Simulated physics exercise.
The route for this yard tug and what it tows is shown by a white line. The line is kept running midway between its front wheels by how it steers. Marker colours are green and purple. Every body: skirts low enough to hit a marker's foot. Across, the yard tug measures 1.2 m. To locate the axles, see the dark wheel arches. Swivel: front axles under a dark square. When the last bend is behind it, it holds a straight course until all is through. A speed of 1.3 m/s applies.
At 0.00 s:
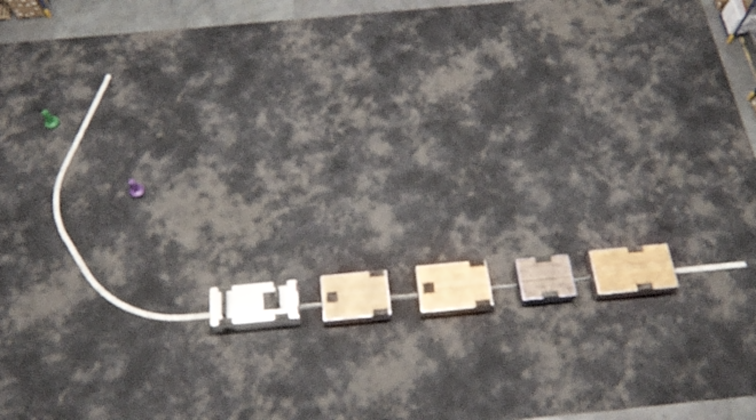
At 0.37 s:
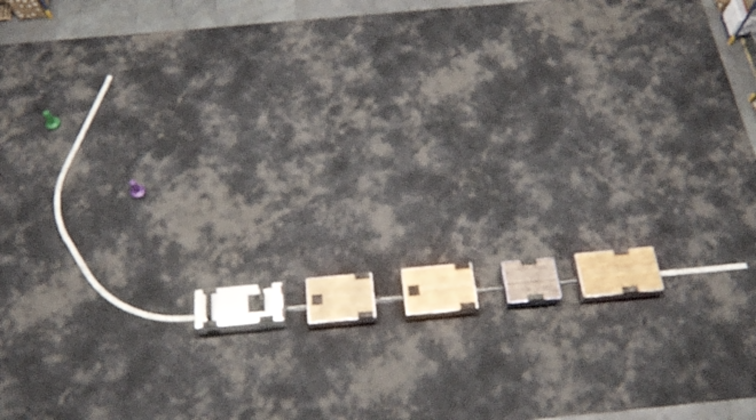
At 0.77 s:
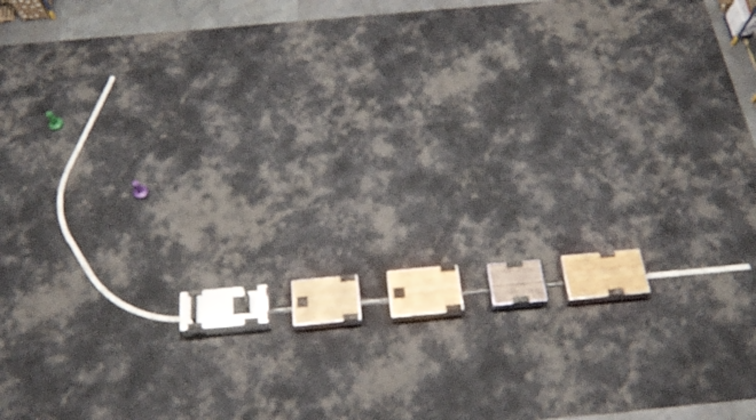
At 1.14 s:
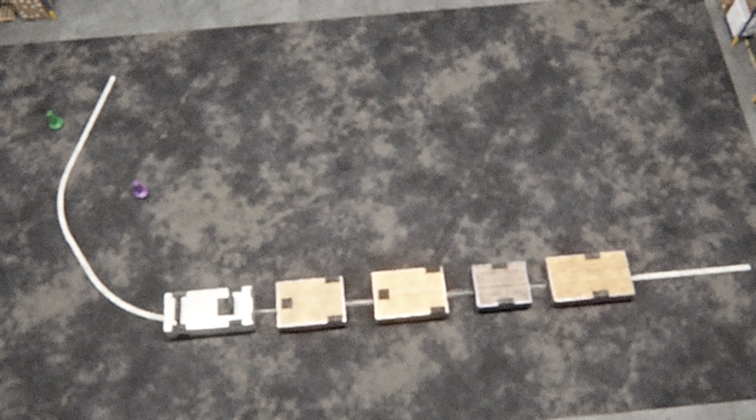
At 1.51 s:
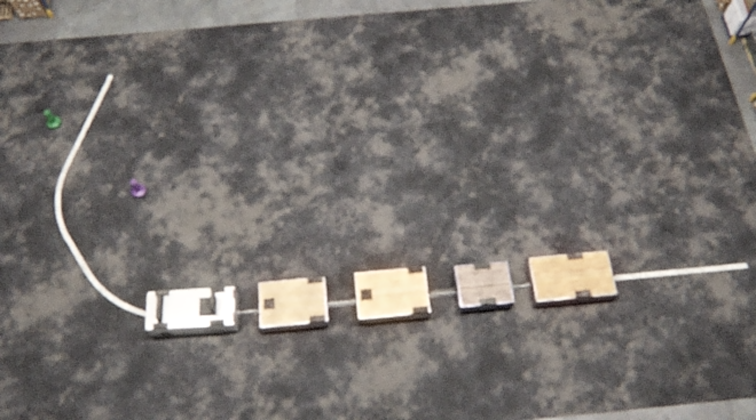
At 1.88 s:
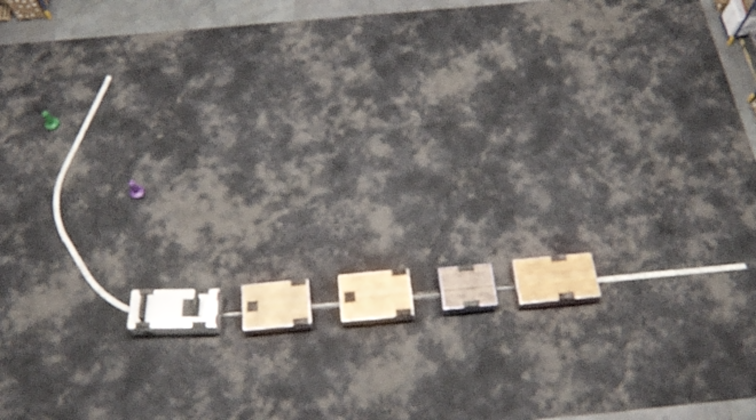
To begin with, a white yard tug with four trailers in a straight row behind it sits on a white line across a dark, mottled floor, near a green marker and a purple one. The whole row moves slowly left along the line, and then the tug begins turning slightly where the line curves upward.
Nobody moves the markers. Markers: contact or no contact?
My prediction: My guess is green is passed cleanly; my guess is purple is passed cleanly.
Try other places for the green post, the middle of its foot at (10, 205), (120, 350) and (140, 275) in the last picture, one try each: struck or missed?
The first place gets no contact, the second no contact, the third a hit.
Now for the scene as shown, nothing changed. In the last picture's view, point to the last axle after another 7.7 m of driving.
Approximate position: (340, 298).
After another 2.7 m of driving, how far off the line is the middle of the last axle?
Last axle offset from line: Approx. 0 cm.
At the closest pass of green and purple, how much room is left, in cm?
Green: 20; purple: 15.
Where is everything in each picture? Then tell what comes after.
In the first frame, nose (216, 306); last axle (640, 268); still straight; green (50, 120), purple (136, 188); 4 trailers.
In the second frame, nose (200, 309); last axle (626, 270); still straight.
In the third frame, nose (186, 311); last axle (612, 273); still straight.
In the fourth frame, nose (170, 312); last axle (597, 275); still straight.
In the fifth frame, nose (152, 311); last axle (579, 275); turned 2°.
In the sixth frame, nose (135, 309); last axle (563, 277); turned 5°; green (50, 121), purple (136, 190).
By 8.3 s, the last axle is at (321, 299) of the last picture, on the line; green has been passed with 20 cm to spare.
By 16.3 s, the last axle is at (99, 192) of the last picture, 160 cm off the line; purple has been passed with 15 cm to spare.
By 21.6 s, the last axle is at (128, 28) of the last picture, 20 cm off the line; 0 of 2 struck in all.
